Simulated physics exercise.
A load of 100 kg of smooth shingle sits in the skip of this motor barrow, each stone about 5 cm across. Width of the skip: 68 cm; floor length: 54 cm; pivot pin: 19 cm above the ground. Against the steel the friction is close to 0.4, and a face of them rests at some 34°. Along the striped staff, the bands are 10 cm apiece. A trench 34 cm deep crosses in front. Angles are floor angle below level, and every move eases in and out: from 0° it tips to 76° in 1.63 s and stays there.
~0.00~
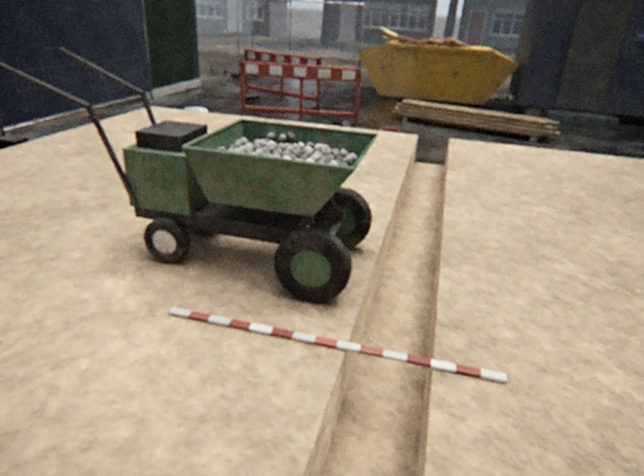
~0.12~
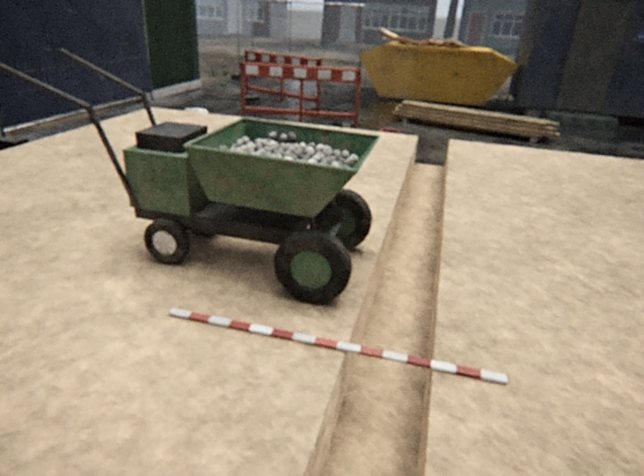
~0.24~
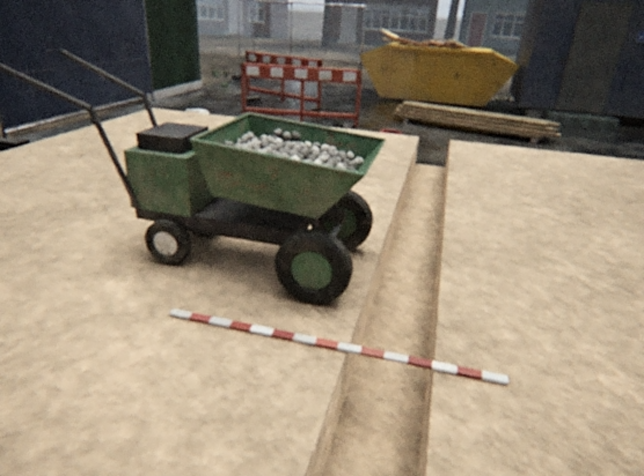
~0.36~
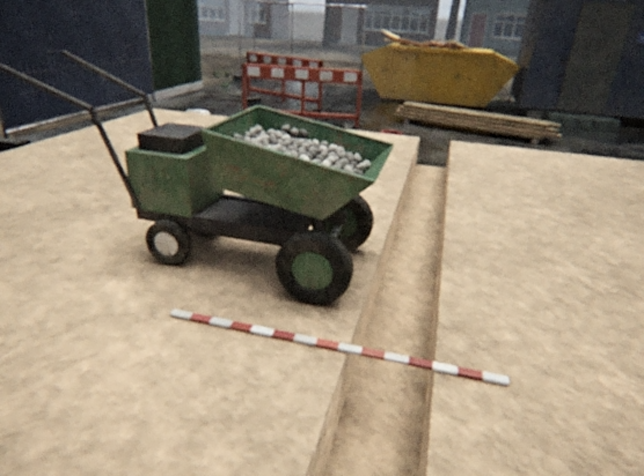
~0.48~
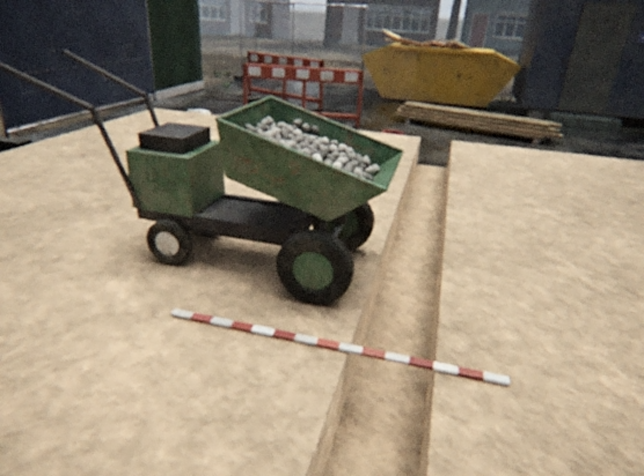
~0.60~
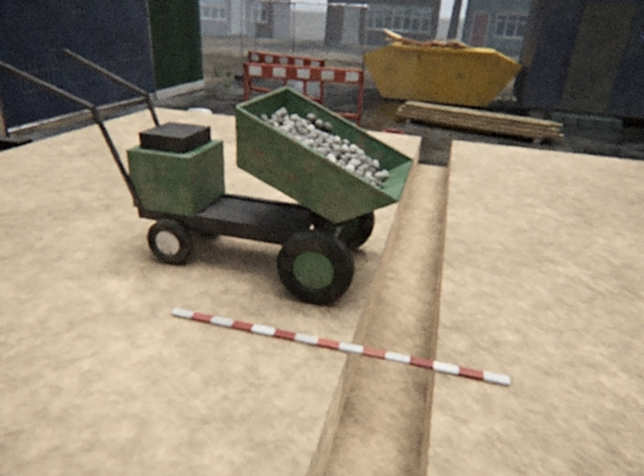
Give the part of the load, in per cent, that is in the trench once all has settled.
Close to 28 in a hundred.
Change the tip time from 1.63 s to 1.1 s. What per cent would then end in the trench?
Roughly 20% would finish there.
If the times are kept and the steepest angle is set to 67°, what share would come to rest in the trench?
Some 35% would finish there.
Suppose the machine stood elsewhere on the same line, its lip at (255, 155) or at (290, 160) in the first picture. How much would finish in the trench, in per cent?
Near 90 then near 100 percent.
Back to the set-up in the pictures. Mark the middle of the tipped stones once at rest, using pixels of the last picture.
The middle should be near (478, 295).
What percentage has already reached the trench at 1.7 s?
By that moment, roughly 10 per cent of the load.
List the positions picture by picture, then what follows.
The first frame shows lip at (354, 169), floor tilted 0°, highest stones at (284, 146).
In the second frame, the skip is at 1°, its lip at (357, 172); the top of the load is at (286, 146); the stones move at 0.2 m/s on average.
The third frame shows lip at (364, 176), floor tilted 4°, highest stones at (272, 141); the stones move at 0.3 m/s on average.
In the fourth frame, the skip is at 9°, its lip at (374, 182); the top of the load is at (270, 135); the stones move at 0.4 m/s on average.
In the fifth frame, the skip is at 16°, its lip at (386, 190); the top of the load is at (271, 127); the stones move at 0.5 m/s on average.
The sixth frame shows lip at (399, 201), floor tilted 23°, highest stones at (285, 120); the stones move at 0.6 m/s on average.
After 1.2 s the floor is at 64°; 99 % in the skip, 1 % in the trench, 1 % past the trench; the foremost stones are at (452, 268).
After 1.7 s the floor is at 76°; 31 % in the skip, 8 % in the trench, 61 % past the trench; the foremost stones are at (574, 311).
After 2.1 s the floor is at 76°; 7 % in the skip, 18 % in the trench, 76 % past the trench; the foremost stones are at (643, 323).
After 4.0 s the floor is at 76°; 0 % in the skip, 28 % in the trench, 72 % past the trench; the foremost stones are past the picture's edge.
